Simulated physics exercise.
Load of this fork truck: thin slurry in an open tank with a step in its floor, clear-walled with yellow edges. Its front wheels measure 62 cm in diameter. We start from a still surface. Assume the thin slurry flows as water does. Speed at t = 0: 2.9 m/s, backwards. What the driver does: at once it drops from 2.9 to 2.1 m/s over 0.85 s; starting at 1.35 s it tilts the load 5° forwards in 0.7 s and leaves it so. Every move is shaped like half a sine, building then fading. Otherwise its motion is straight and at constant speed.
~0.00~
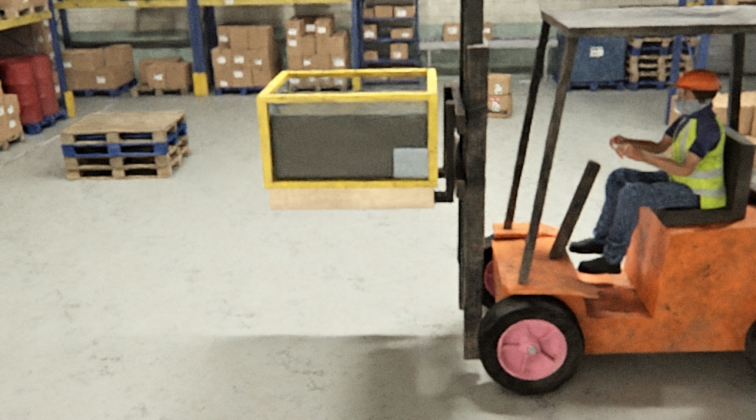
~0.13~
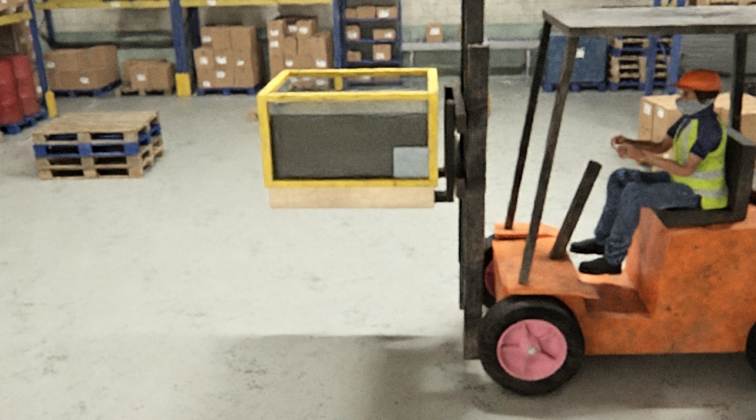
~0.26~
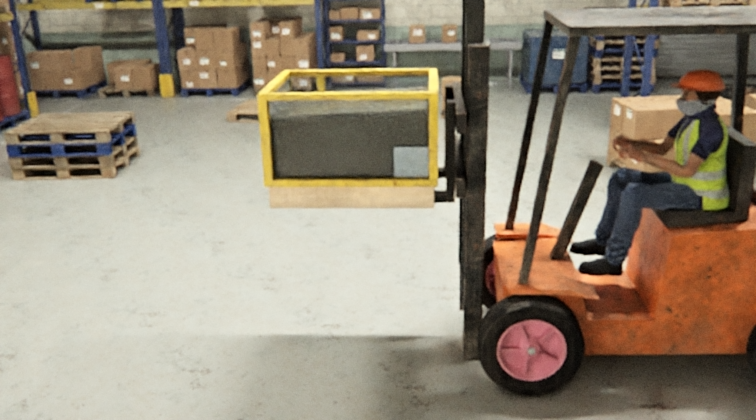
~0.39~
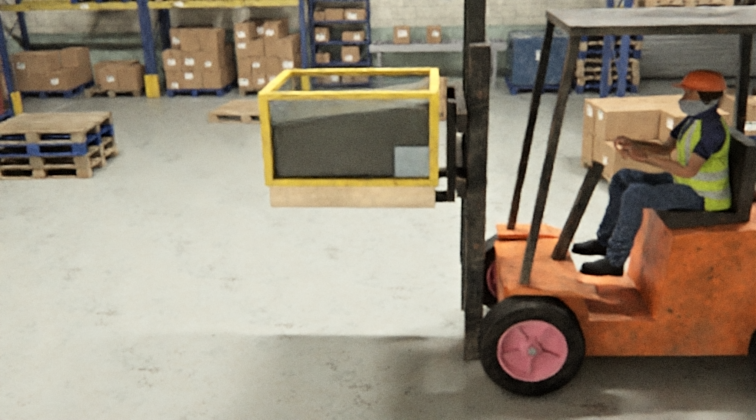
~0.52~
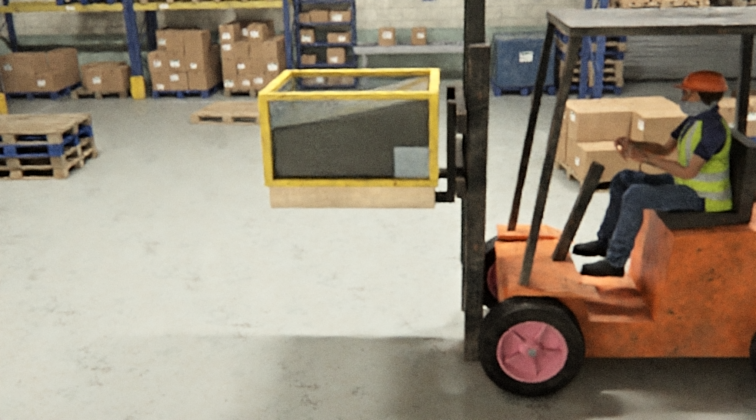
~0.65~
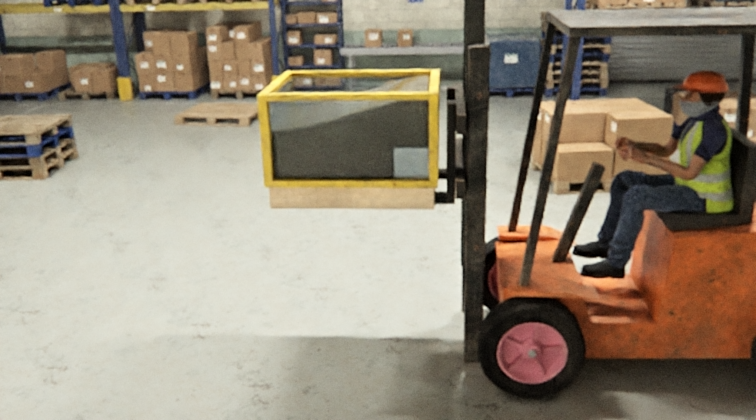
The clip shows an orange forklift reversing to the right past pallets and boxes, its helmeted driver holding his hands forward, while dark liquid in a yellow-edged, clear-walled tank starts level, then slopes increasingly upward toward the right.
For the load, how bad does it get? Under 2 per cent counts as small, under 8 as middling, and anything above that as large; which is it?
It ends up small.
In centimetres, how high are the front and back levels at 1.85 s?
Front level 32 cm, back level 52 cm.
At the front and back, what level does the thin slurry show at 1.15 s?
Front level 44 cm, back level 34 cm.
After 1.15 s front 45 cm, middle 37 cm, back 34 cm above the lowest part of the floor; no loss so far.
After 1.85 s front 32 cm, middle 36 cm, back 52 cm above the lowest part of the floor; no loss so far.
After 2.55 s front 48 cm, middle 38 cm, back 24 cm above the lowest part of the floor; no loss so far.
After 5.03 s there is no loss.
